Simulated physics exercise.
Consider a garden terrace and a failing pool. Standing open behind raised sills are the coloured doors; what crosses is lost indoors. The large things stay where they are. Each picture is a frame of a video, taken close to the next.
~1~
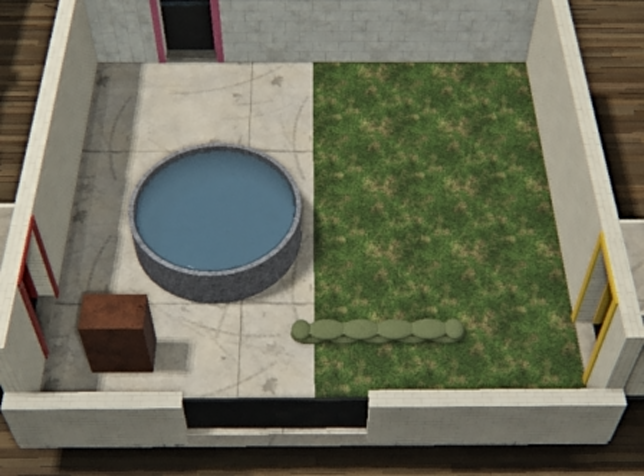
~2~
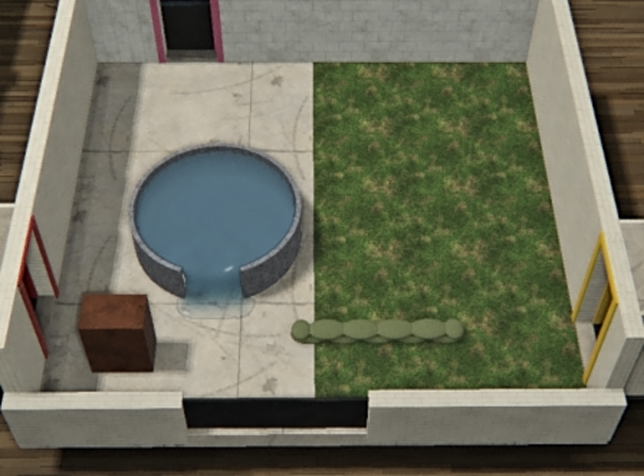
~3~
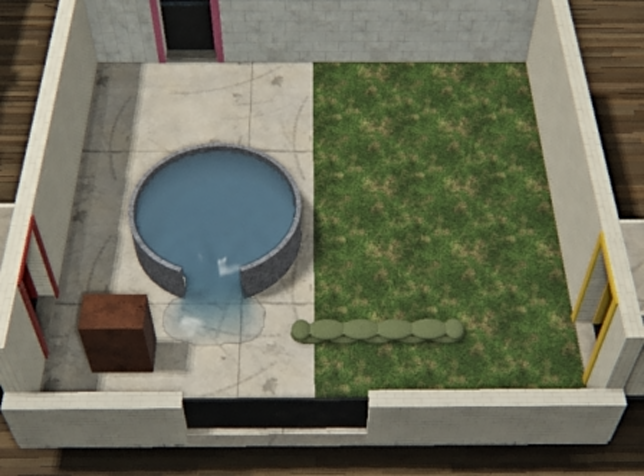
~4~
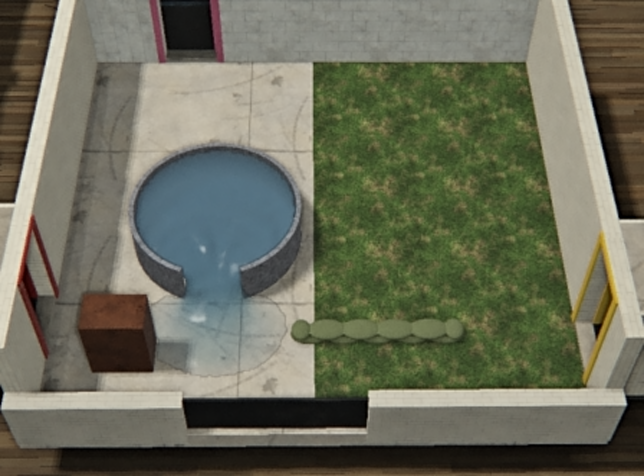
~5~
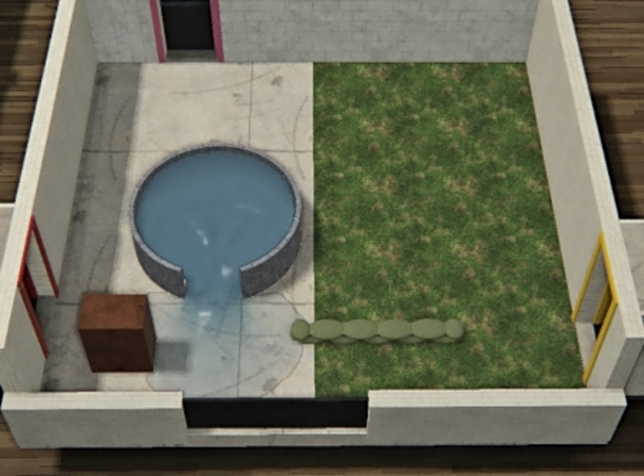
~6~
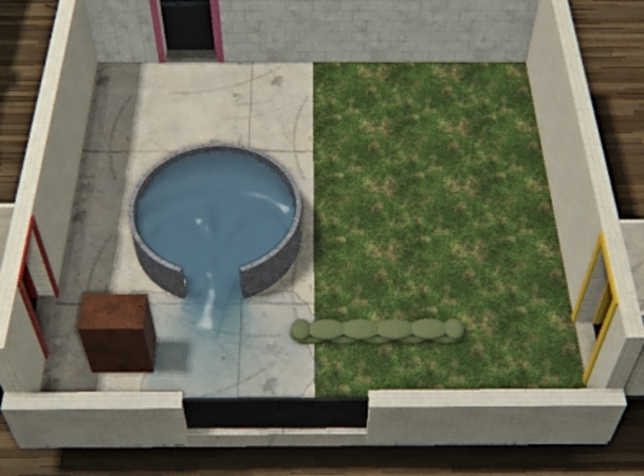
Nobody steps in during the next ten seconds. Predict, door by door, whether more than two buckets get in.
The yellow door surpasses two buckets. The red door does not surpass two buckets. The pink door does not surpass two buckets.
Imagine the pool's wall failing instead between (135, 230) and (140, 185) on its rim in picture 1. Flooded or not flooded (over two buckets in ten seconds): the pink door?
Here the pink door overshoots.
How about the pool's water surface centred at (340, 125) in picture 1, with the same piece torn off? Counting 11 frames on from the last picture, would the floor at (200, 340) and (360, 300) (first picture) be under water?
The first spot is swamped and the second is swamped.
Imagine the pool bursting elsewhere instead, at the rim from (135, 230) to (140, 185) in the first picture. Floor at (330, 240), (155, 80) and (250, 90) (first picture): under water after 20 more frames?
Point one not reached; point two reached; point three reached.
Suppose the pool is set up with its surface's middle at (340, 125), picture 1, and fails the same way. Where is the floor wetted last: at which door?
That would be the pink door, I think.
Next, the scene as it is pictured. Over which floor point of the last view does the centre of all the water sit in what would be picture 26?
The water's centre sits above (235, 298).
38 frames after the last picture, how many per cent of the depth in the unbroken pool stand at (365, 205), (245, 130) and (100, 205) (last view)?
I'd put them at close to 0 per cent, then 0 per cent, then 8 per cent.
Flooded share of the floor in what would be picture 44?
Share estimate: About 50 per cent.
A moment on, water covers 15 % of the floor; the yellow door not reached, the red door wet at the sill, nothing in, the pink door not reached.
Next, water covers 20 % of the floor; the yellow door not reached, the red door wet at the sill, nothing in, the pink door not reached.
Then, water covers 30 % of the floor; the yellow door not reached, the red door under two buckets in, the pink door not reached.
Later, water covers 50 % of the floor; the yellow door over two buckets in, the red door under two buckets in, the pink door not reached.
In the end, water covers 80 % of the floor; the yellow door far over two buckets in, the red door under two buckets in, the pink door under two buckets in.
